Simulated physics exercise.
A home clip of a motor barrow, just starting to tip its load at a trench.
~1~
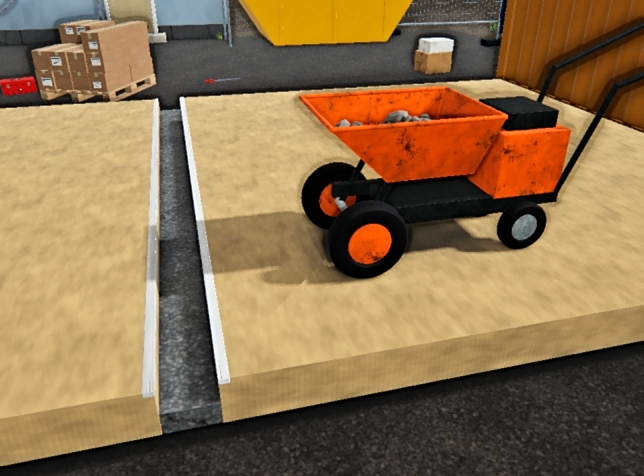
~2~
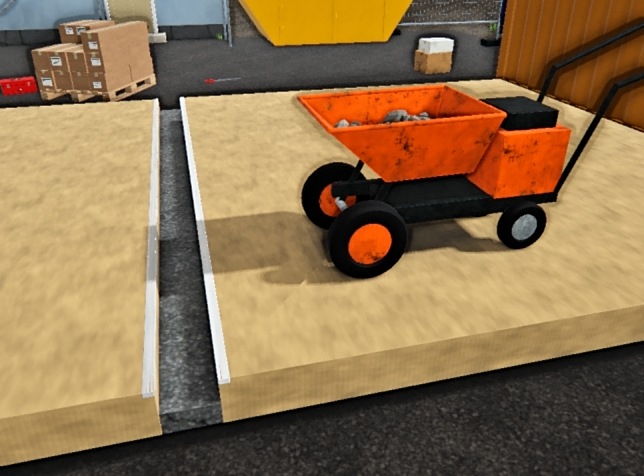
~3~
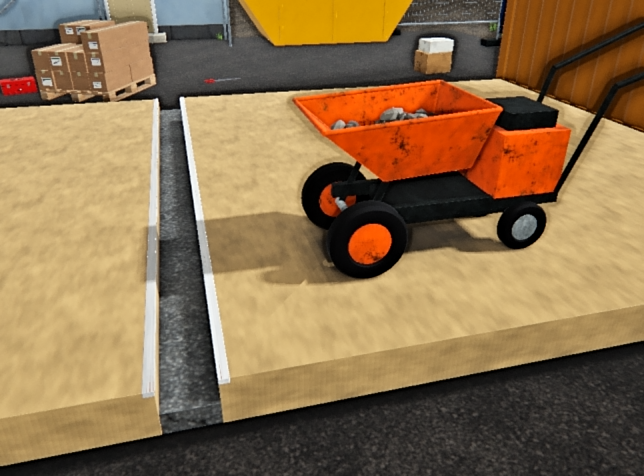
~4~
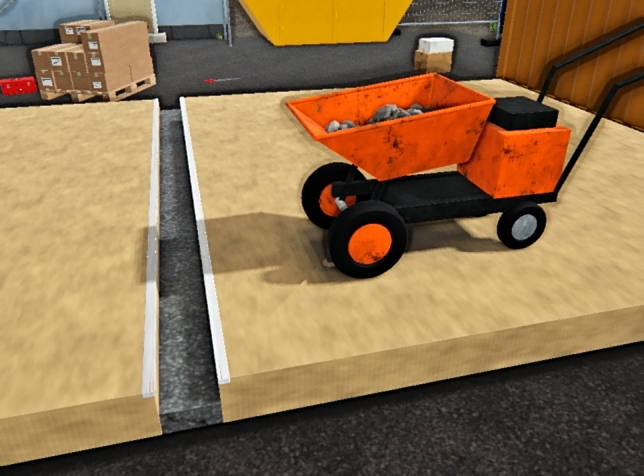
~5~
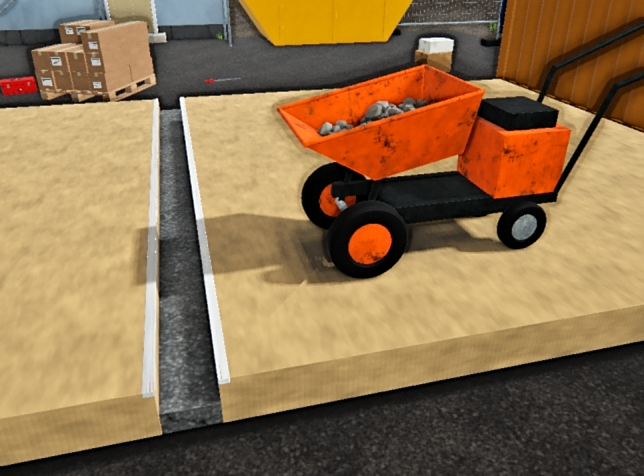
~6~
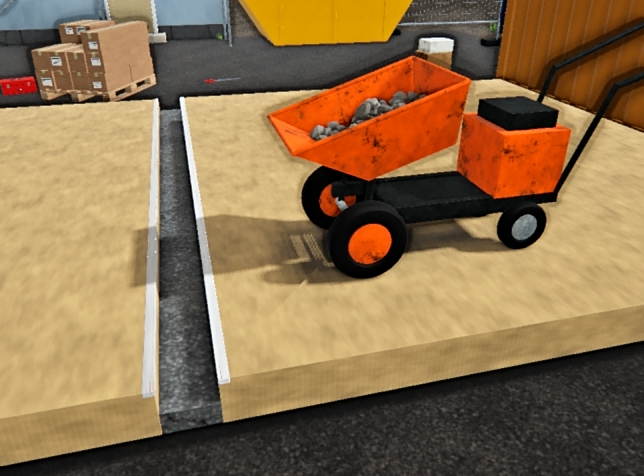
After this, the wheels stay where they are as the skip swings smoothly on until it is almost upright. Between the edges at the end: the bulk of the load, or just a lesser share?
The trench is likely to gain the main share of it.
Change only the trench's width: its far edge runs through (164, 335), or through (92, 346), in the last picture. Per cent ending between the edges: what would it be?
In order: Some 60 per cent, then some 80 per cent.
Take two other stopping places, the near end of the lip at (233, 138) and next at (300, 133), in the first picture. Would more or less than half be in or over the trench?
Spot 1 gives the minor portion, spot 2 gives the bigger portion.
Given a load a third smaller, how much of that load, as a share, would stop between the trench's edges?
Around 80 per cent.
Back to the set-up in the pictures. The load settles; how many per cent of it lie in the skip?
Roughly 0 %.
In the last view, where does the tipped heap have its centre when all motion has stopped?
At about (186, 274).
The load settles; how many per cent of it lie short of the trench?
About 20 %.
Soon after the last picture, skip tipped steeply; all in the skip.
A little later, skip tipped right over; nearly all in the skip; a small part short of the trench; a stray few in or heaped over the trench.
Later still, skip tipped right over; a stray few in the skip; about a quarter short of the trench; about two thirds in or heaped over the trench; a small part beyond it.
At rest, skip tipped right over; about a quarter short of the trench; most in or heaped over the trench; a small part beyond it.
